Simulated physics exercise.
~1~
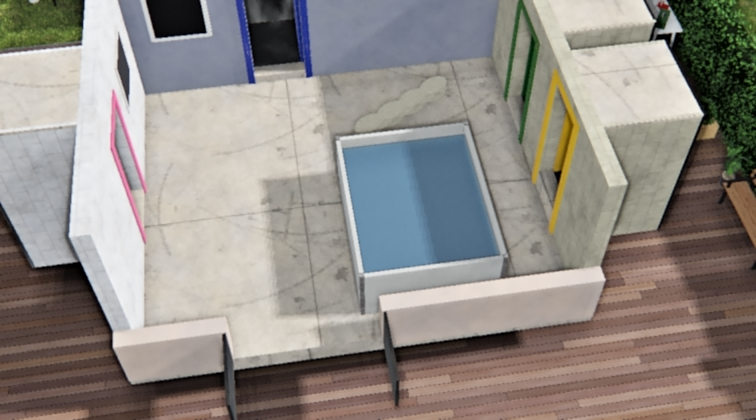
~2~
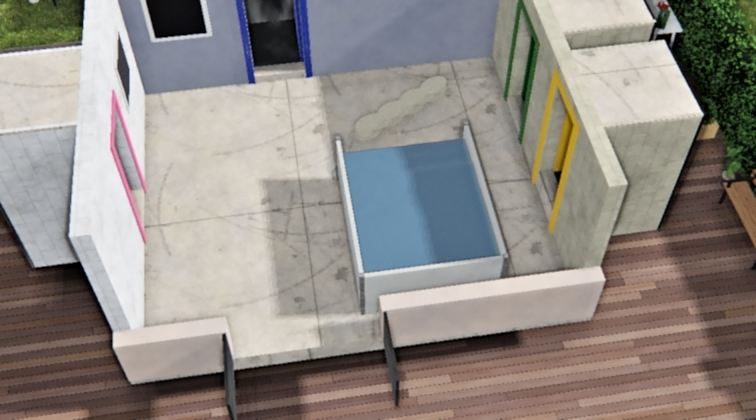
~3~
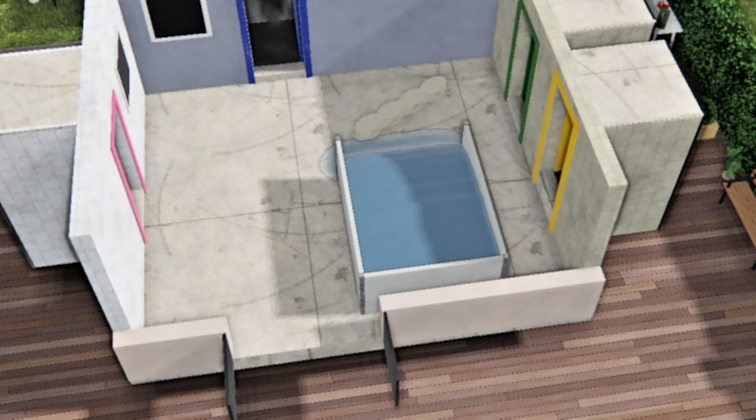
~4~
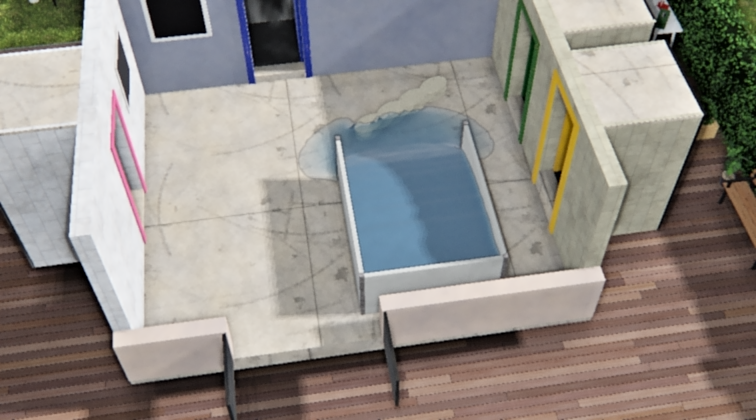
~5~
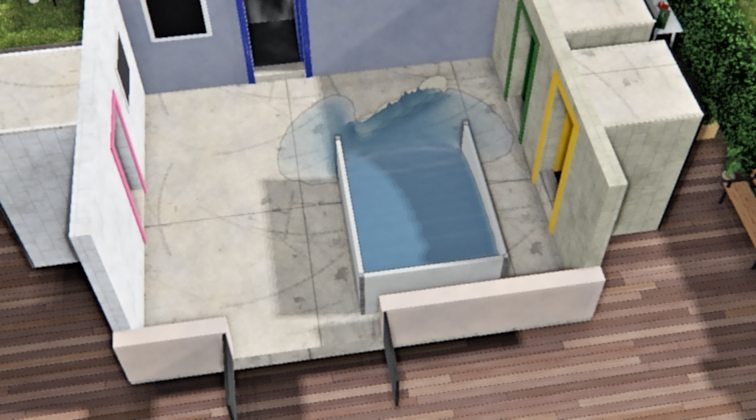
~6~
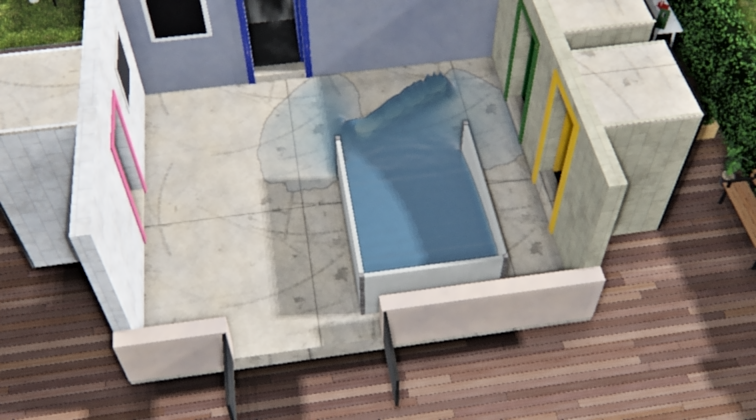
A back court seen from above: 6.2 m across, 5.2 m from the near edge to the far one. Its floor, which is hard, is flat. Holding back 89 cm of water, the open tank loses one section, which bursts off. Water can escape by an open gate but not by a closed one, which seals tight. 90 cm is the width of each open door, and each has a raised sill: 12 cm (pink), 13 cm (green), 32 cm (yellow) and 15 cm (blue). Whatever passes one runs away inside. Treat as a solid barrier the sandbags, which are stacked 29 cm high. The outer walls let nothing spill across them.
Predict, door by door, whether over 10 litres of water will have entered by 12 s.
As I see it, pink door: Limit broken. Green door: Limit broken. Yellow door: Limit unbroken. Blue door: Limit broken.
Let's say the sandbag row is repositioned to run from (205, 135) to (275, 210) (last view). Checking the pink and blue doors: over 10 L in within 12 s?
Checking the limit, pink is fine, blue is too much.
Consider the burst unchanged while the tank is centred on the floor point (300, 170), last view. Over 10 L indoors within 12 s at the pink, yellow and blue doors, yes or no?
Pink stays inside, yellow stays inside, blue goes beyond, judged against that limit.
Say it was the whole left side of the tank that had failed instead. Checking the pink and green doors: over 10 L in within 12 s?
So pink ends up past the limit and green ends up short of it.
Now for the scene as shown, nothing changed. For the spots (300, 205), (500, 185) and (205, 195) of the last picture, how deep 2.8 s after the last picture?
0, 3, 3 cm.
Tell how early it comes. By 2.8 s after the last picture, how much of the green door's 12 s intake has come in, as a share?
By then it's near 75% of the total.
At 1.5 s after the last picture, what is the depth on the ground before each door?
Depths in cm: Pink 0, green 31, yellow 0, blue 29.
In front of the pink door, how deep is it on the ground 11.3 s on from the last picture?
I'd put it near 9.5 cm.
Then, 0.7 s after the last picture water covers 40 % of the floor and is deepest (64 cm) near (486, 57); pink door not reached, green door 20 cm at the sill, 2 L in, yellow door not reached, blue door 27 cm at the sill, 24 L in.
Then, 1.5 s after the last picture water covers 50 % of the floor and is deepest (59 cm) near (497, 92); pink door not reached, green door 31 cm at the sill, 88 L in, yellow door not reached, blue door 29 cm at the sill, 80 L in.
Then, 2.8 s after the last picture water covers 70 % of the floor and is deepest (42 cm) near (166, 93); pink door 10 cm at the sill, 0 L in, green door 33 cm at the sill, 301 L in, yellow door 4 cm at the sill, 0 L in, blue door 19 cm at the sill, 130 L in.
Then, 6.3 s after the last picture water covers 95 % of the floor and is deepest (22 cm) near (145, 291); pink door 13 cm at the sill, 47 L in, green door 11 cm at the sill, 411 L in, yellow door 10 cm at the sill, 0 L in, blue door 12 cm at the sill, 135 L in.
Then, 11.3 s after the last picture water covers 95 % of the floor and is deepest (14 cm) near (510, 129); pink door 9 cm at the sill, 48 L in, green door 13 cm at the sill, 412 L in, yellow door 9 cm at the sill, 0 L in, blue door 10 cm at the sill, 135 L in.
